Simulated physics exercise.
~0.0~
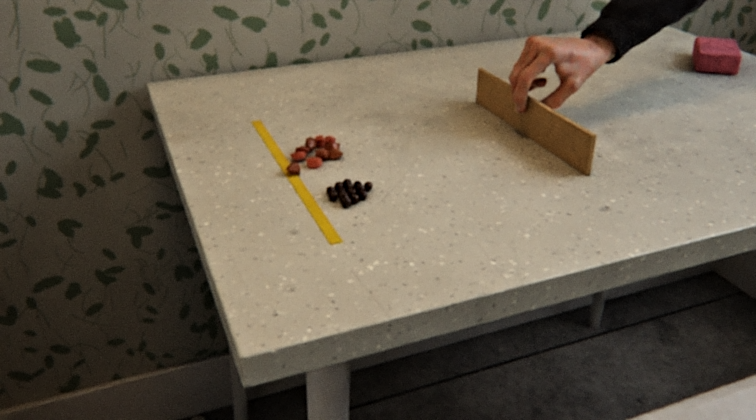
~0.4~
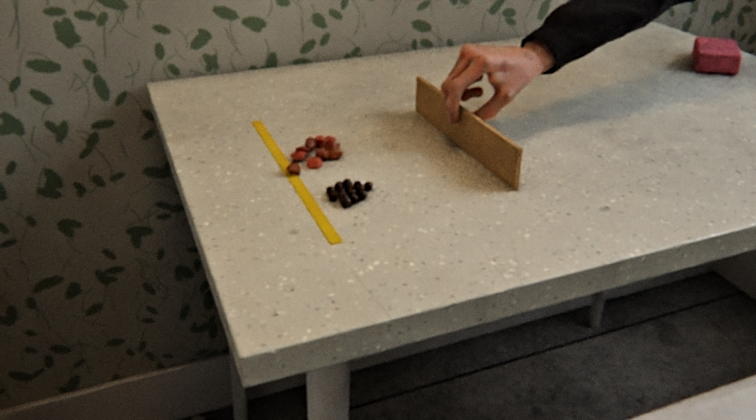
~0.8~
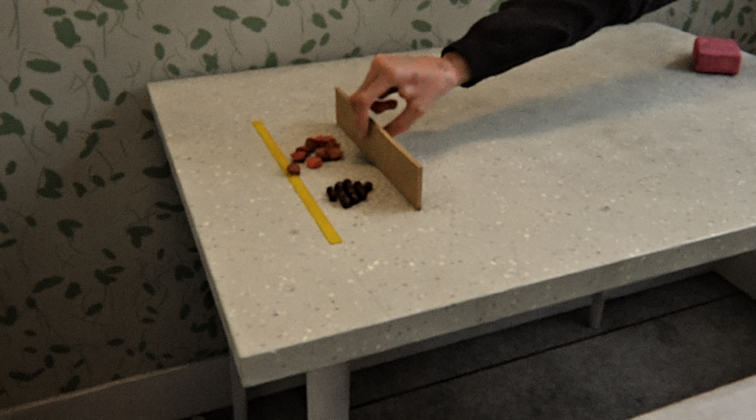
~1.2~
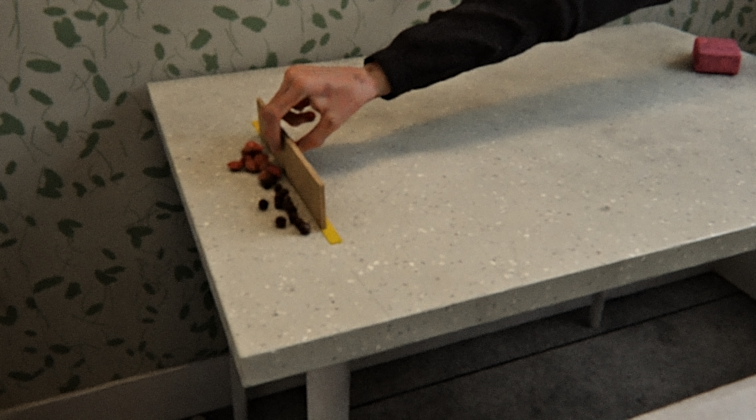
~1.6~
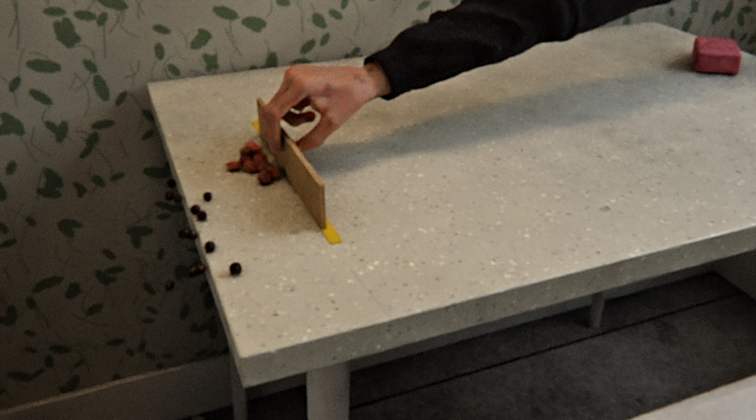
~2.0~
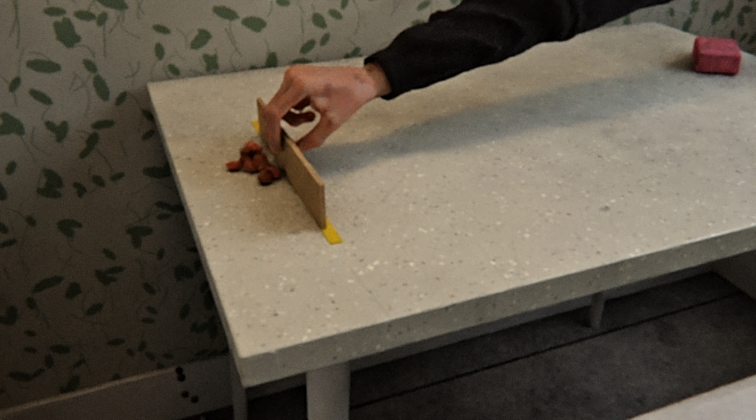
Hand sliding an upright card left to yellow tape, pushing two handfuls; dark pieces roll off the table, reddish ones stay.
